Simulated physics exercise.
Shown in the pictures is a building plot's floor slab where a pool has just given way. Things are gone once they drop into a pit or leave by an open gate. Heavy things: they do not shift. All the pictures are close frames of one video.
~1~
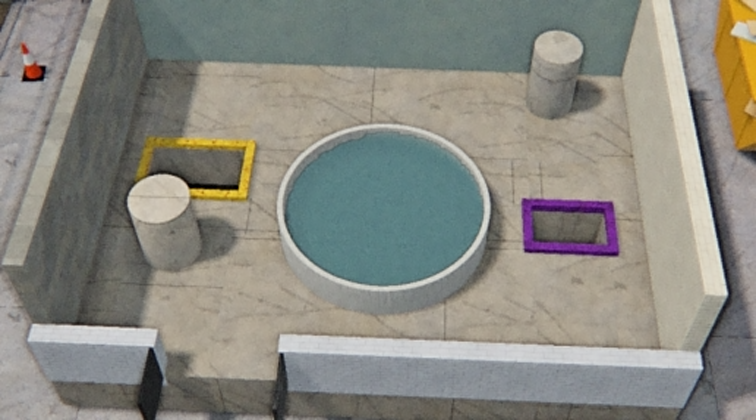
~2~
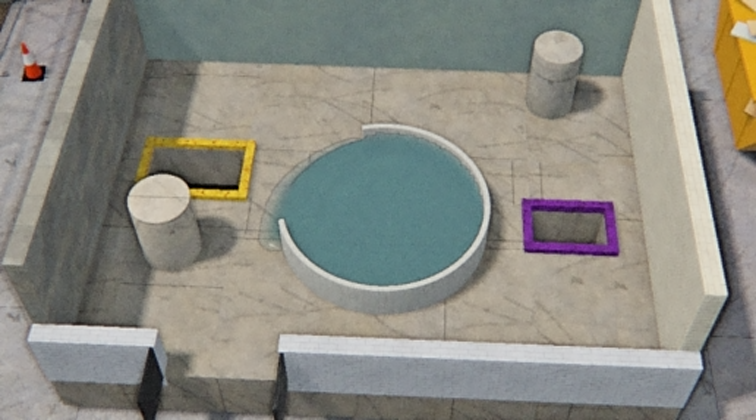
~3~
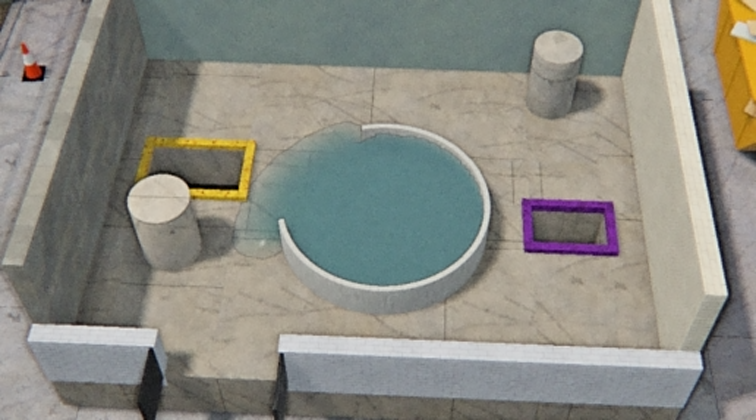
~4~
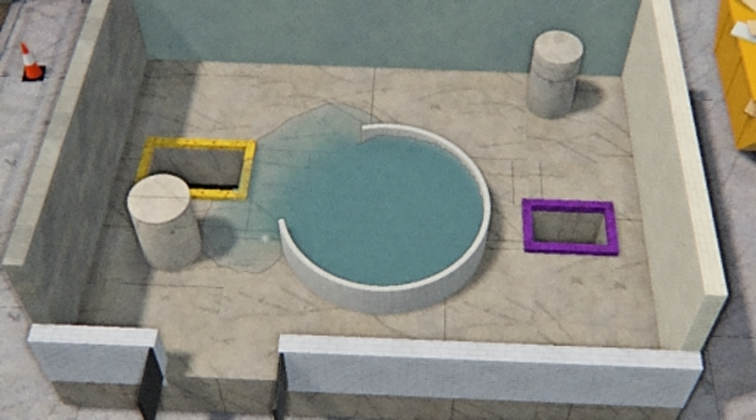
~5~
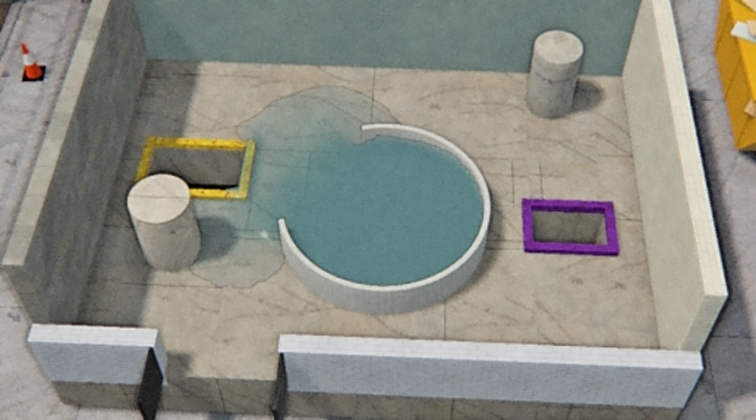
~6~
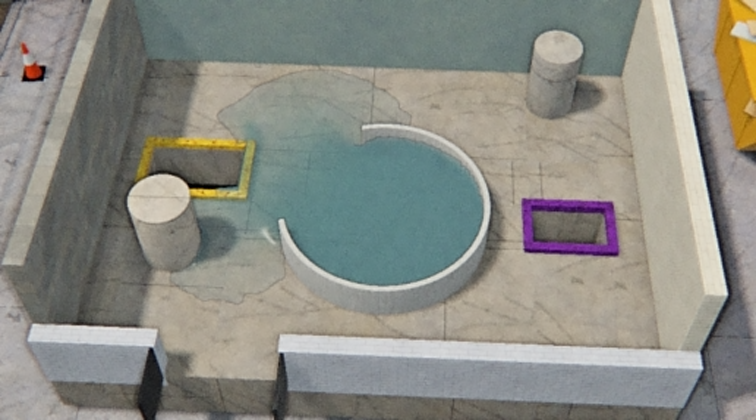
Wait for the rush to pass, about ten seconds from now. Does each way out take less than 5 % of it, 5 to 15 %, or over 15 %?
The gate gets five to fifteen per cent; the yellow pit gets in excess of fifteen per cent; the purple pit gets shy of five per cent.
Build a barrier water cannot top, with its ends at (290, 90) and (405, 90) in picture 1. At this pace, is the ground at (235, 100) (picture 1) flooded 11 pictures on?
Verdict: The spot is submerged.
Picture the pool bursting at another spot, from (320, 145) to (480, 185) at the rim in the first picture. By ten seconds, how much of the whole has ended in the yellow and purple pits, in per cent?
Yellow 2 %, purple 6 %.
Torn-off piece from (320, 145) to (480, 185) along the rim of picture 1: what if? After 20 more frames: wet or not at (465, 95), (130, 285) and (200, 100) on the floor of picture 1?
Note, points one to three: Reached and soaked / unreached / reached and soaked.
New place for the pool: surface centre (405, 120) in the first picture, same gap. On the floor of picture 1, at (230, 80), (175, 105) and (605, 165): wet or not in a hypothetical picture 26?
As listed: Covered, flooded, clear.
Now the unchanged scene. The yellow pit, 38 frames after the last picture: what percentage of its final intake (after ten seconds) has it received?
Estimate: Some 95 per cent.
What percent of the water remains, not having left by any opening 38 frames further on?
Around 78 percent.
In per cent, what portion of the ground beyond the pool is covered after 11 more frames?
Close to 40 %.
A moment on, water covers 25 % of the floor; the gate 0 %, the yellow pit 3 %, the purple pit 0 %.
Next, water covers 40 % of the floor; the gate 0 %, the yellow pit 7 %, the purple pit 0 %.
Then, water covers 50 % of the floor; the gate 1 %, the yellow pit 12 %, the purple pit 0 %.
Later, water covers 70 % of the floor; the gate 3 %, the yellow pit 18 %, the purple pit 0 %.
In the end, water covers 95 % of the floor; the gate 8 %, the yellow pit 19 %, the purple pit 0 %.
